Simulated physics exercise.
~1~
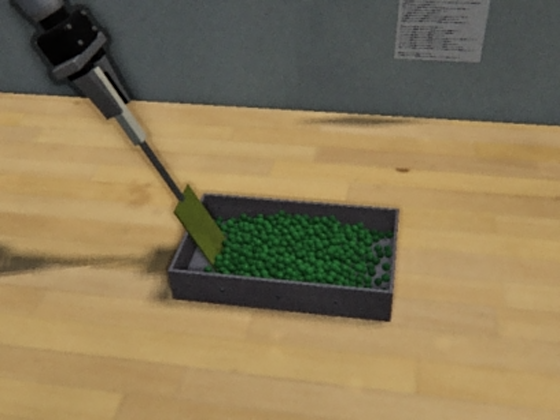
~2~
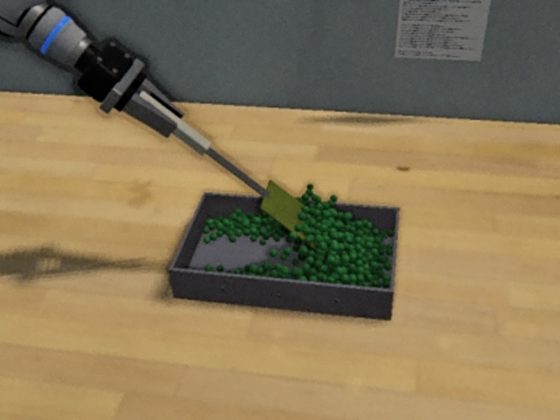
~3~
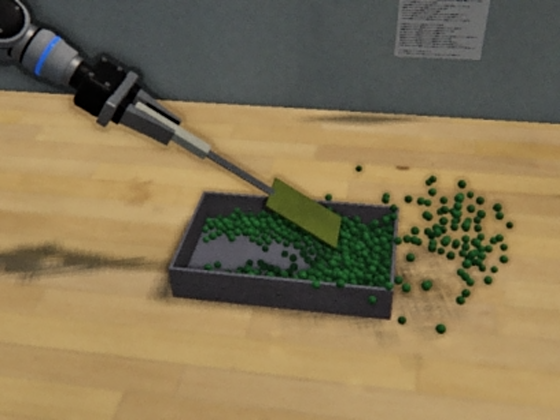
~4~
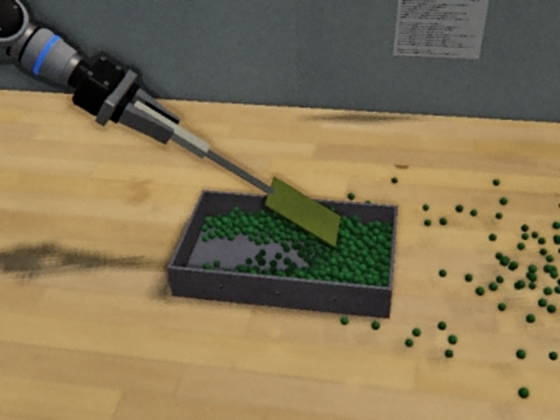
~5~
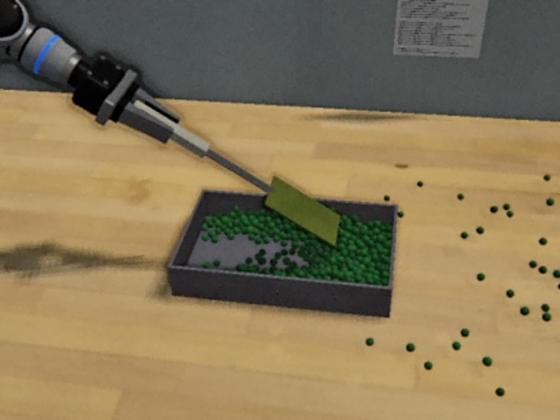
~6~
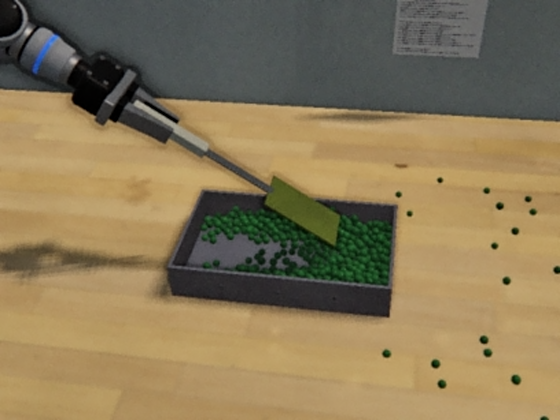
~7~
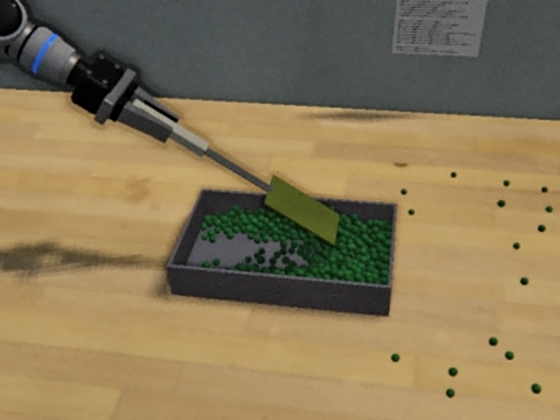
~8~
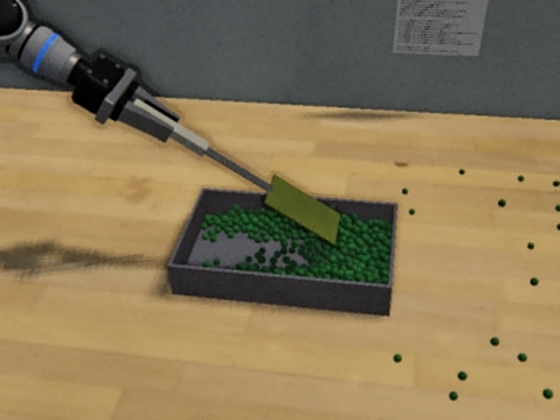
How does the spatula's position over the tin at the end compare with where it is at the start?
The spatula starts at the left end of the tin and ends farther to the right, held over the beads a little past the middle.
